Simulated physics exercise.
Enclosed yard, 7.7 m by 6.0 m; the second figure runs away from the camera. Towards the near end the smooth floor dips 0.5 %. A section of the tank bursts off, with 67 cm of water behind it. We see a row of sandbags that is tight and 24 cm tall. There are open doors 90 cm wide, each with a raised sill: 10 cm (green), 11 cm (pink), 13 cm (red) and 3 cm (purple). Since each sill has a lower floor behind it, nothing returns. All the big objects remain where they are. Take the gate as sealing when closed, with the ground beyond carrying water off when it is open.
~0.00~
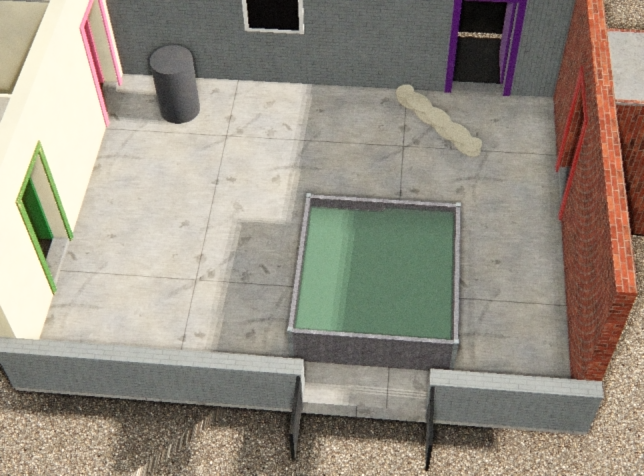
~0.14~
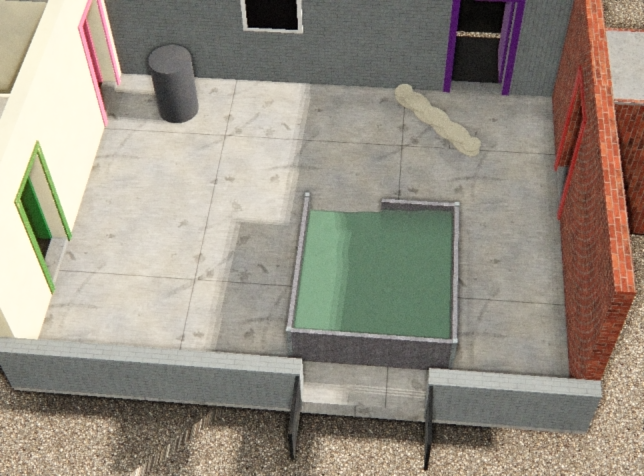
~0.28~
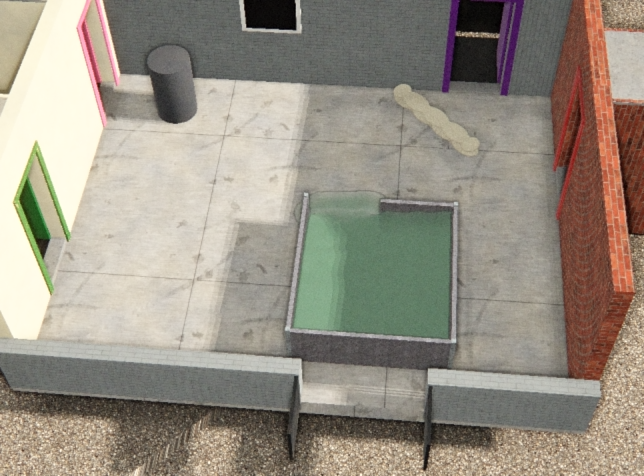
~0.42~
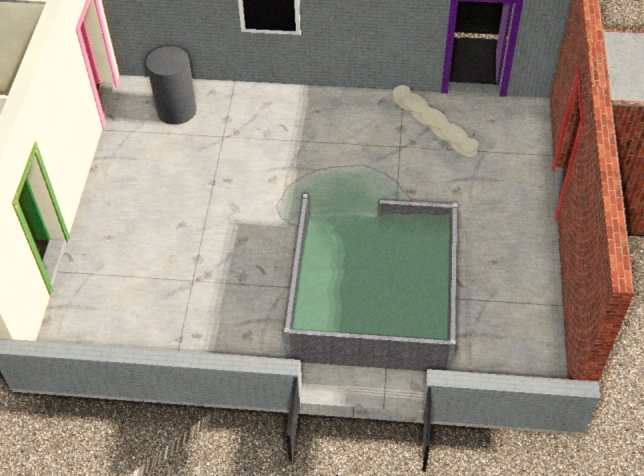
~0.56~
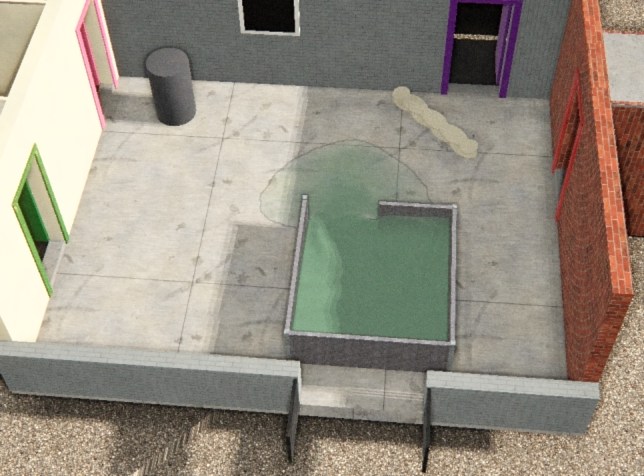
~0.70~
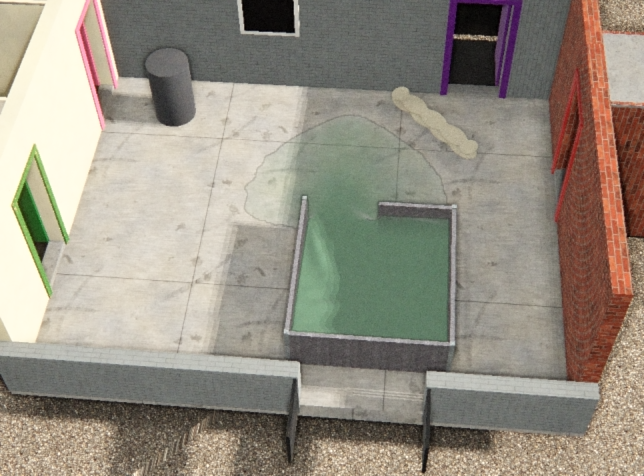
The clip shows a walled yard with a square tank of still green water; a section of the tank's far wall disappears, and water pours through the gap, spreading across the pale floor in a widening, rounded sheet.
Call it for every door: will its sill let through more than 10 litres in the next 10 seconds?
Green door - it will not, pink door - it will, red door - it will not, purple door - it will not.
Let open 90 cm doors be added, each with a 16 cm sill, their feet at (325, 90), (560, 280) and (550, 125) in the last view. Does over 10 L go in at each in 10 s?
Check each in turn: The first succeeds, the second fails, the third fails.
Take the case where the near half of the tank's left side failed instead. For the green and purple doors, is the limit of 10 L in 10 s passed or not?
Green: Exceeding the limit; purple: Within the limit.
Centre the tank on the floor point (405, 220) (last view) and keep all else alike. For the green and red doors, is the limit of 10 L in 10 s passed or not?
So the green door keeps within it and the red door keeps within it.
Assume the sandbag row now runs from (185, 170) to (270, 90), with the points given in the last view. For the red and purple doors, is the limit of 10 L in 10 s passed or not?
Then: Red under, purple above.
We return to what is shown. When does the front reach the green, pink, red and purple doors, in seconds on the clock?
Green = 4.5 s, pink = 2.6 s, red = 3.2 s, purple = 1.8 s.
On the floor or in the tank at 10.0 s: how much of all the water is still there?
96 %.
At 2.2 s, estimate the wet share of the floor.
Roughly 30 percent.
After 1.4 s water covers 25 % of the floor and is deepest (35 cm) near (335, 220); green door not reached, pink door not reached, red door not reached, purple door not reached.
After 2.2 s water covers 30 % of the floor and is deepest (36 cm) near (369, 94); green door not reached, pink door not reached, red door not reached, purple door 2 cm at the sill, 0 L in.
After 3.5 s water covers 45 % of the floor and is deepest (31 cm) near (202, 107); green door not reached, pink door 20 cm at the sill, 23 L in, red door 3 cm at the sill, 0 L in, purple door 2 cm at the sill, 0 L in.
After 6.0 s water covers 75 % of the floor and is deepest (21 cm) near (28, 369); green door 8 cm at the sill, 0 L in, pink door 13 cm at the sill, 82 L in, red door 5 cm at the sill, 0 L in, purple door 1 cm at the sill, 0 L in.
After 10.0 s water covers 95 % of the floor and is deepest (16 cm) near (282, 354); green door 7 cm at the sill, 0 L in, pink door 8 cm at the sill, 93 L in, red door 5 cm at the sill, 0 L in, purple door 2 cm at the sill, 0 L in.
